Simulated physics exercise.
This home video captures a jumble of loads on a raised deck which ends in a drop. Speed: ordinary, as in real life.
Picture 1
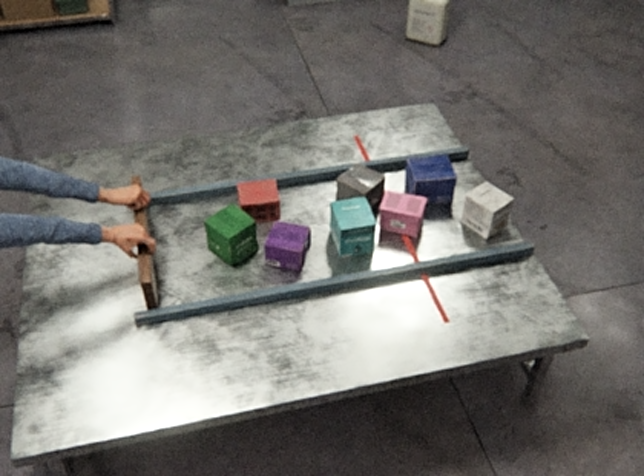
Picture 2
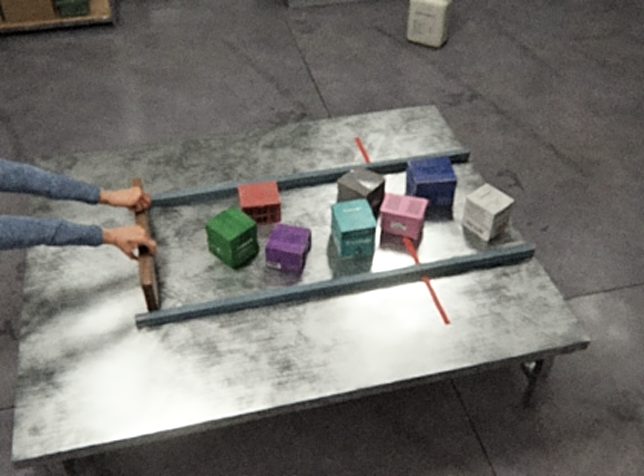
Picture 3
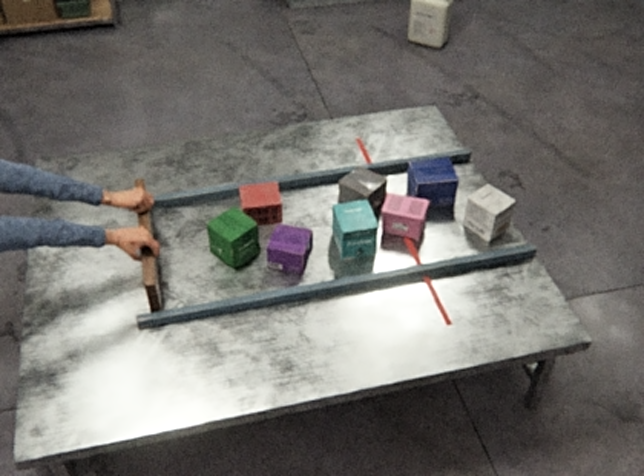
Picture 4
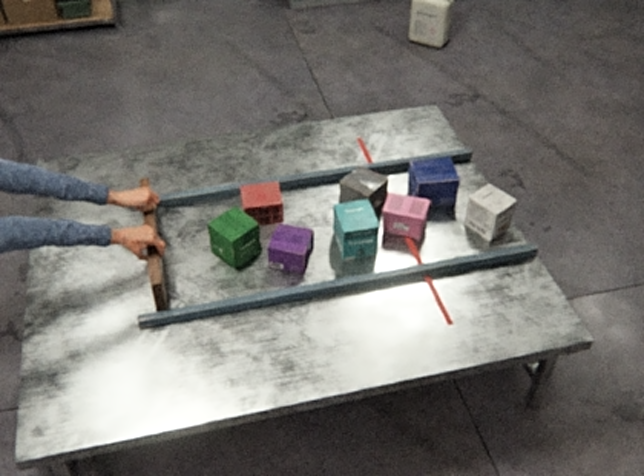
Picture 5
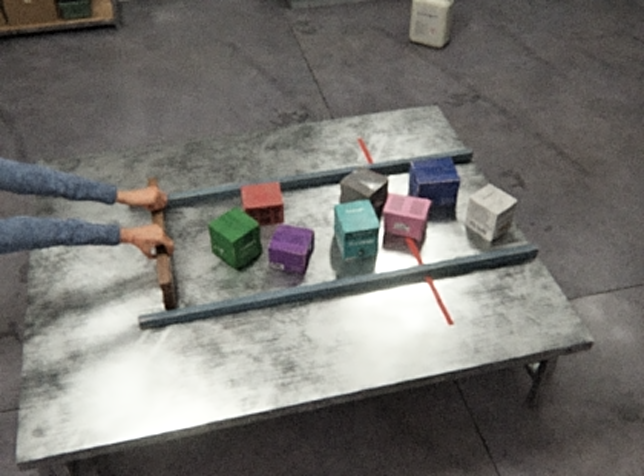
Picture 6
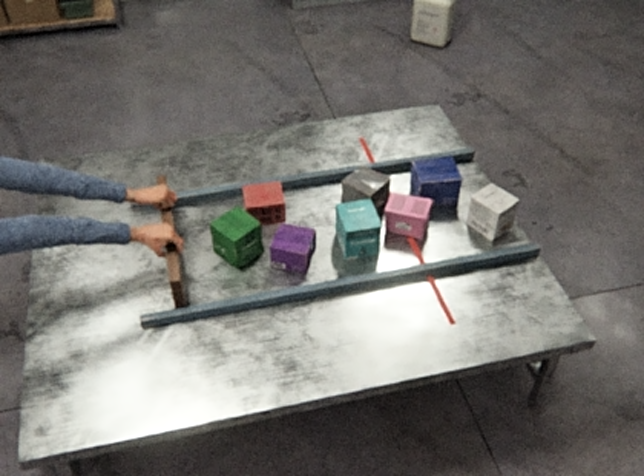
Two hands slide a wooden plank slightly right between two rails toward several still, coloured boxes.
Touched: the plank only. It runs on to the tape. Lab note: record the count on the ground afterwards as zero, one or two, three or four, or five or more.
Count on ground: One or two.
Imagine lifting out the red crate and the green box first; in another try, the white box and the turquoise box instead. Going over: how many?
In the first try 1, in the other 0.
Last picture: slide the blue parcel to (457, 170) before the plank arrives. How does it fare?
Put there, it simply holds its spot.
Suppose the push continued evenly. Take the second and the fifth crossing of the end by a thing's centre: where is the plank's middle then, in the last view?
The middle is near (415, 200) first and near (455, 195) after.
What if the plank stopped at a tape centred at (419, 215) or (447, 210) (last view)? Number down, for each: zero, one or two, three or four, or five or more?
Count per tape, in the order given: Three or four, then three to four.
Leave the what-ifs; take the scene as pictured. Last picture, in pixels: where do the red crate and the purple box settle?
Final positions: Near (406, 180); near (439, 244).
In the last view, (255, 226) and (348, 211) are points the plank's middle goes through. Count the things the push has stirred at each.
The count is 3 at the first point and 7 at the second.
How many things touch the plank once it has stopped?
The count is 3.
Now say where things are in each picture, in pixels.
In the first picture, white box (487, 210); blue parcel (430, 180); pink tote (402, 214); plank (144, 241); tape (395, 216).
In the second picture, blue parcel (430, 182); grey box (361, 192).
In the third picture, pink tote (404, 217); purple box (290, 248).
In the fourth picture, white box (490, 212); green box (235, 238).
In the fifth picture, blue parcel (433, 183); turquoise box (356, 230).
In the sixth picture, white box (492, 212); blue parcel (435, 182); pink tote (408, 216); plank (171, 240); tape (400, 218).
Early on, none off yet; white box at rest near (492, 212); blue parcel at rest near (435, 182); pink tote at rest near (408, 216).
A while later, none off yet; white box at rest near (492, 212); blue parcel at rest near (435, 182); pink tote travelled a little near (425, 213).
Finally, the number that fall off is one or two; lost, white box.
